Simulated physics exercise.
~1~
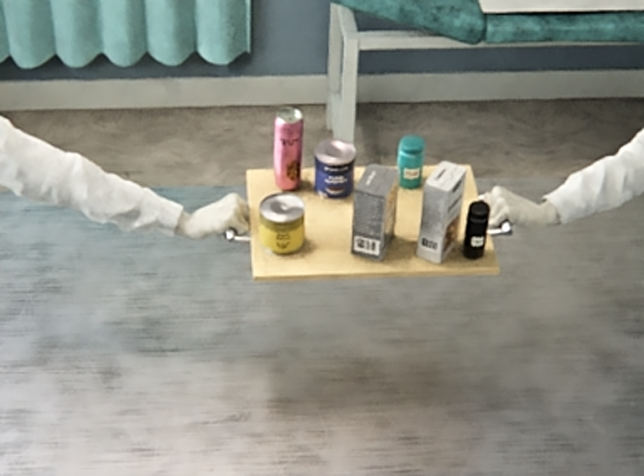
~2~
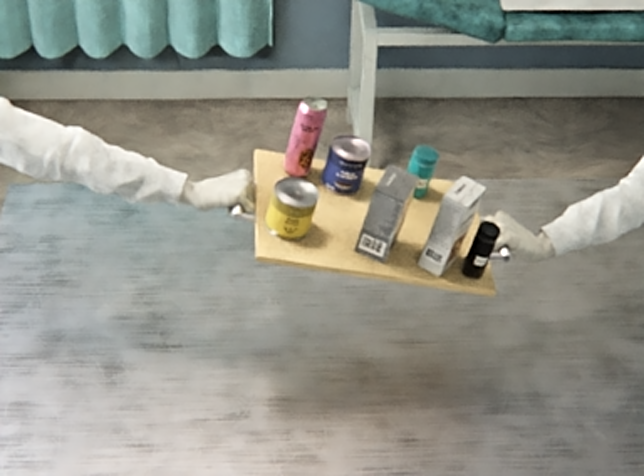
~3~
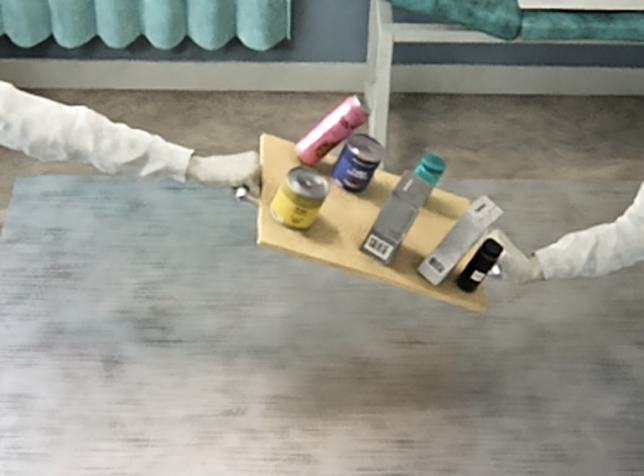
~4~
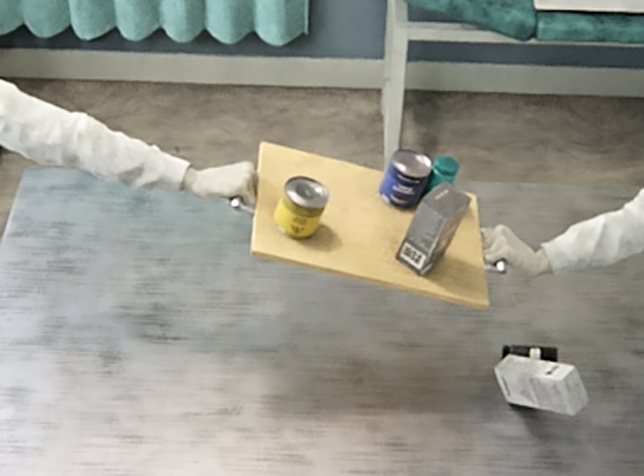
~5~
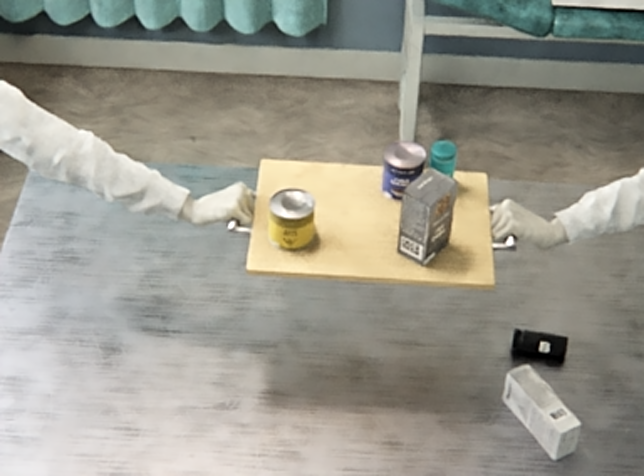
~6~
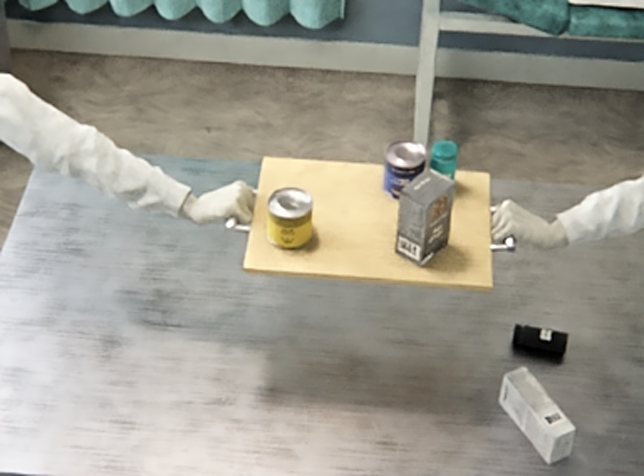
Two gloved hands tipping a wooden tray right edge down, spilling a pink can, black shaker and white carton, then levelling it.
